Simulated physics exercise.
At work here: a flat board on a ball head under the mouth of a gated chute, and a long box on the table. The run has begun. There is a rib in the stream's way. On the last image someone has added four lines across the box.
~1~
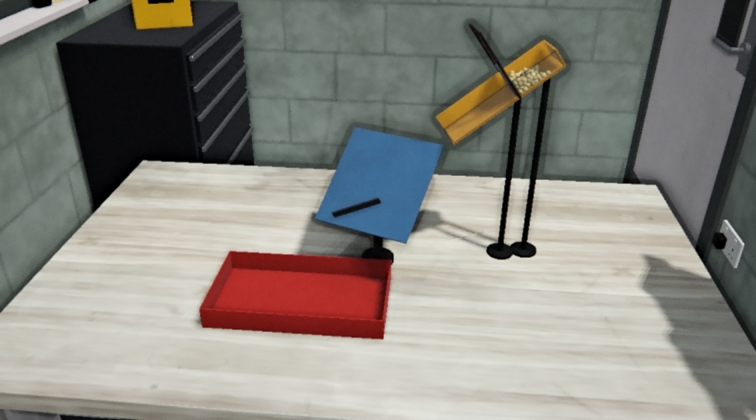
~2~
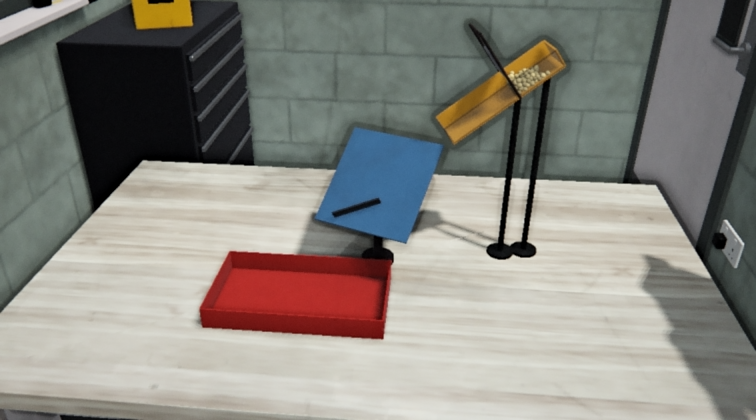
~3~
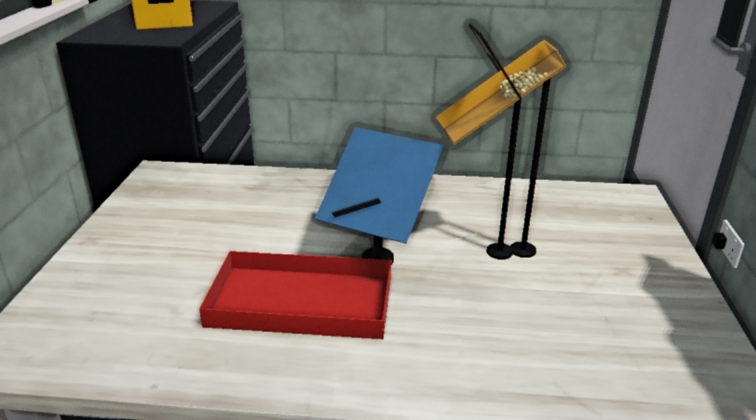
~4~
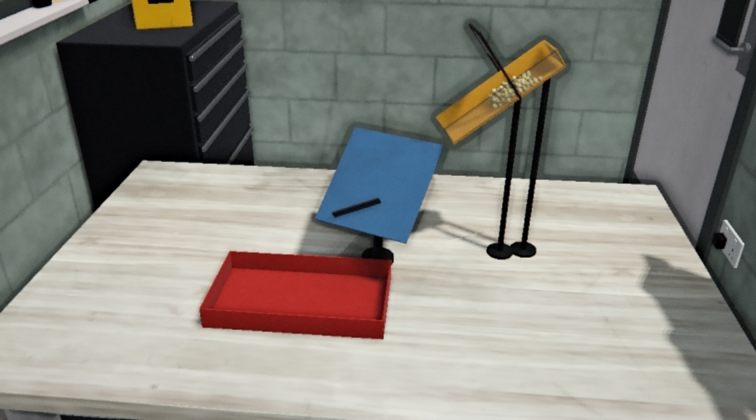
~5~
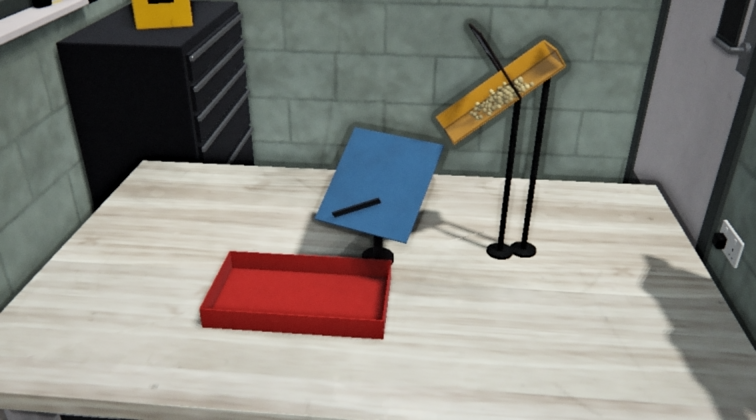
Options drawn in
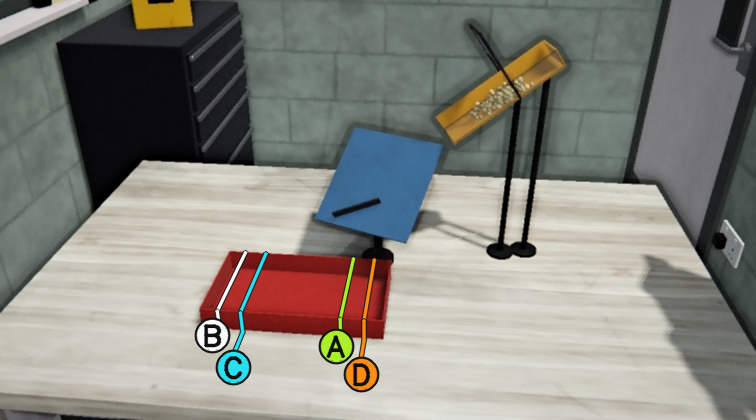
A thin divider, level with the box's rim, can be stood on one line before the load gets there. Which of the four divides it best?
Take A.
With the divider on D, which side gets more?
Left.
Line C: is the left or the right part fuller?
Right.
On the marked copy, line A crosses the front rim at (340, 318); line B crosses the front rim at (217, 310); line C crosses the front rim at (240, 311); line D crosses the front rim at (364, 319).
With A, of what is caught, close to two thirds on the left of the divider, close to a quarter on the right.
With B, of what is caught, only a few on the left of the divider, all but a few on the right.
With C, of what is caught, a small share on the left of the divider, all but a few on the right.
With D, of what is caught, all but a few on the left of the divider, a small share on the right.
